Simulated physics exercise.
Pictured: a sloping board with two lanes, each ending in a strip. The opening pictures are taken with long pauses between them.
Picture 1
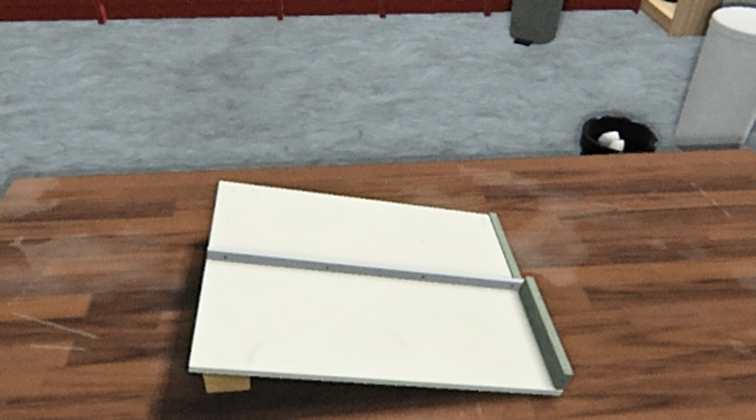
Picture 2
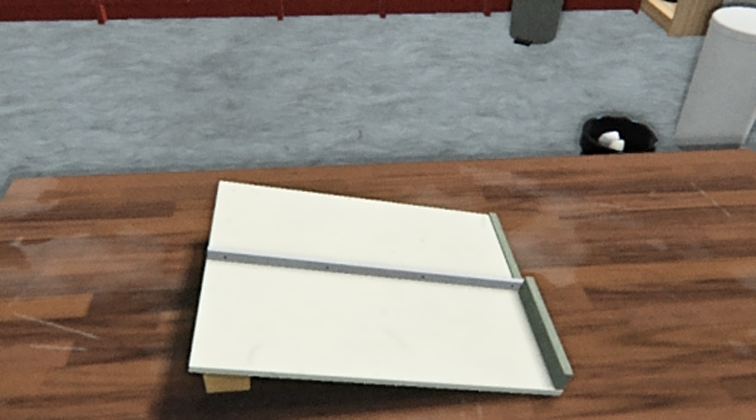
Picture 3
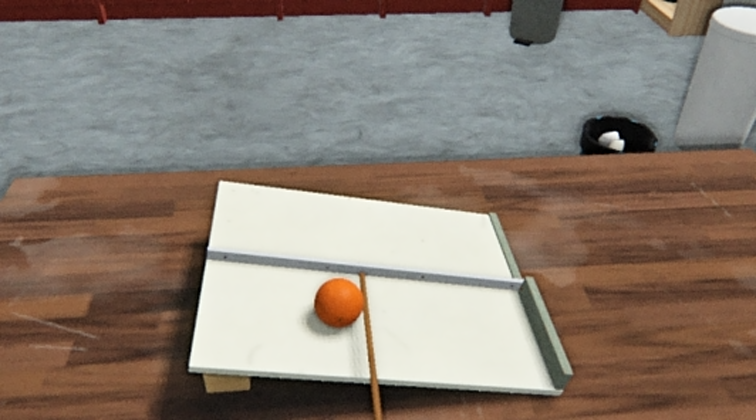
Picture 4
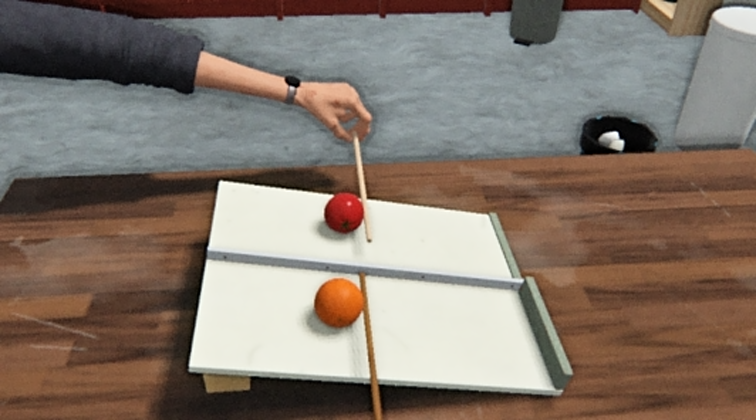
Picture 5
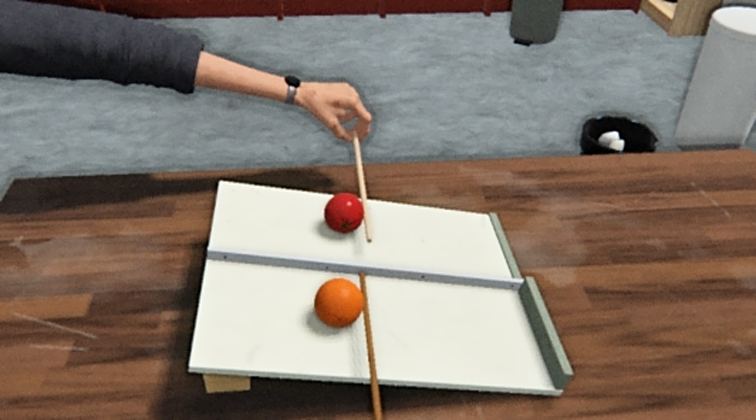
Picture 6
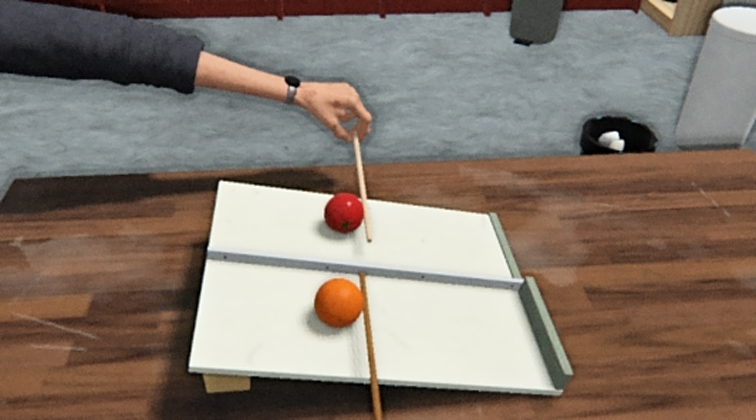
A hand holds a stick by a red tomato, beside an orange on the board.
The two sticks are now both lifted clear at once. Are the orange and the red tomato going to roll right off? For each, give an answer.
Orange stays put, red tomato falls off.
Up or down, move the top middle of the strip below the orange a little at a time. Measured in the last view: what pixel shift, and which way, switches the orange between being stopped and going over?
Down, by around 8 pixels.
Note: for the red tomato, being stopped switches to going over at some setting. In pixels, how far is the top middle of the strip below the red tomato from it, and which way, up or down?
Roughly 4 pixels upward.
Then, 0.66 s past the last view, orange rolling on the board near (518, 319); red tomato rolling on the board near (496, 233).
Finally, the orange gets caught, near (521, 320); the red tomato runs past the strip.
